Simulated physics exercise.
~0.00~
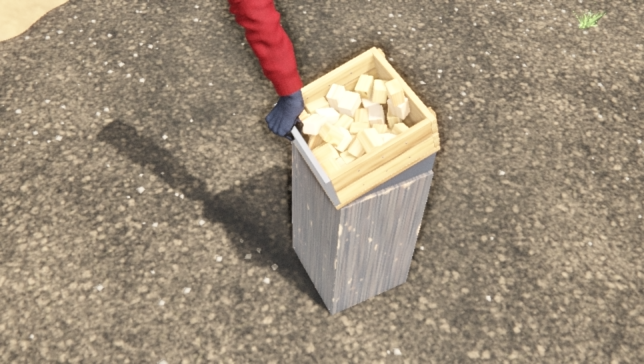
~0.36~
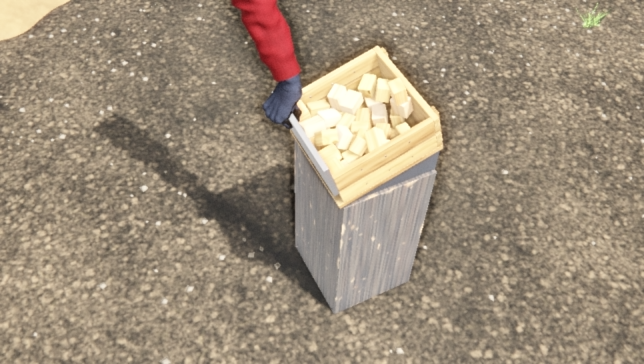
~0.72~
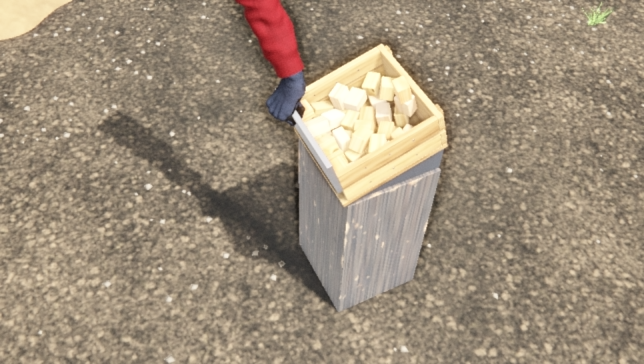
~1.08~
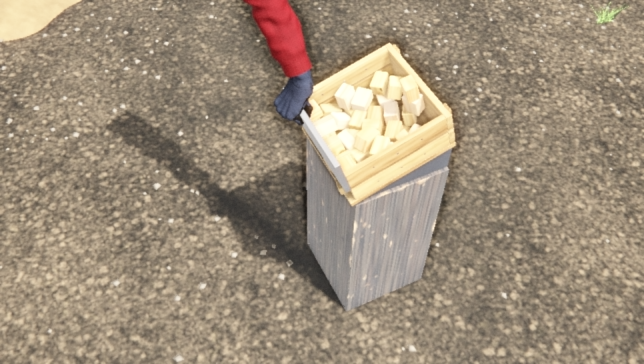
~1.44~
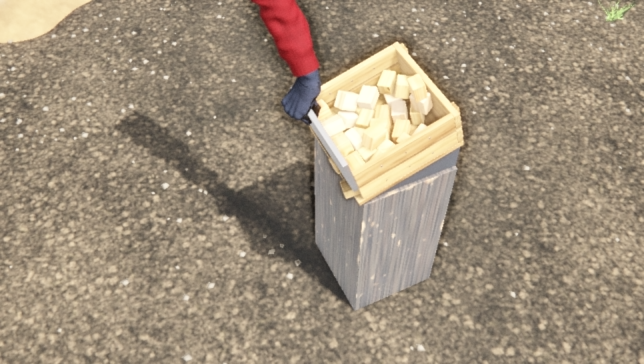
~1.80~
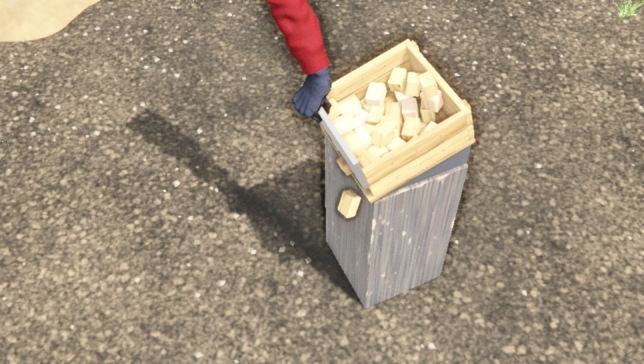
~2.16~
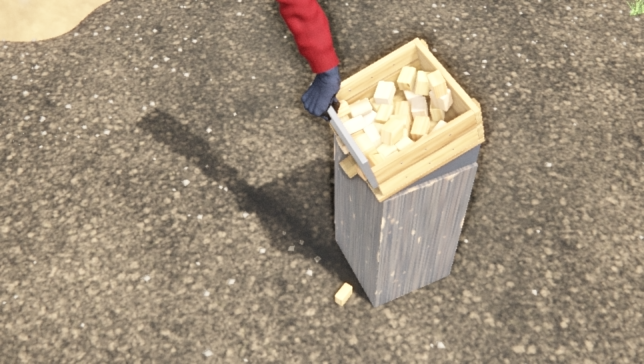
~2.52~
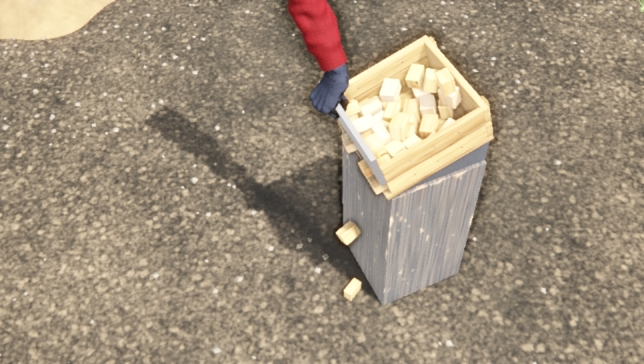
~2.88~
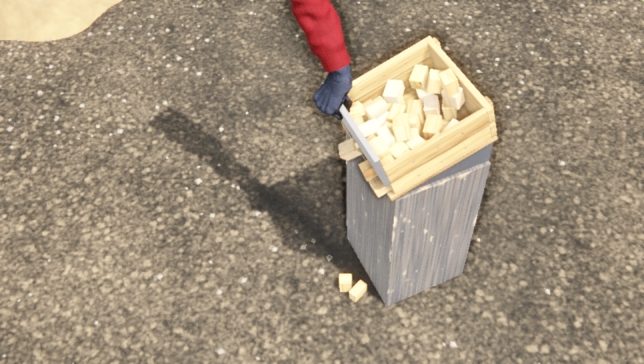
A gloved hand lifts the gate on a tilted wooden bin, and a few blocks drop out.
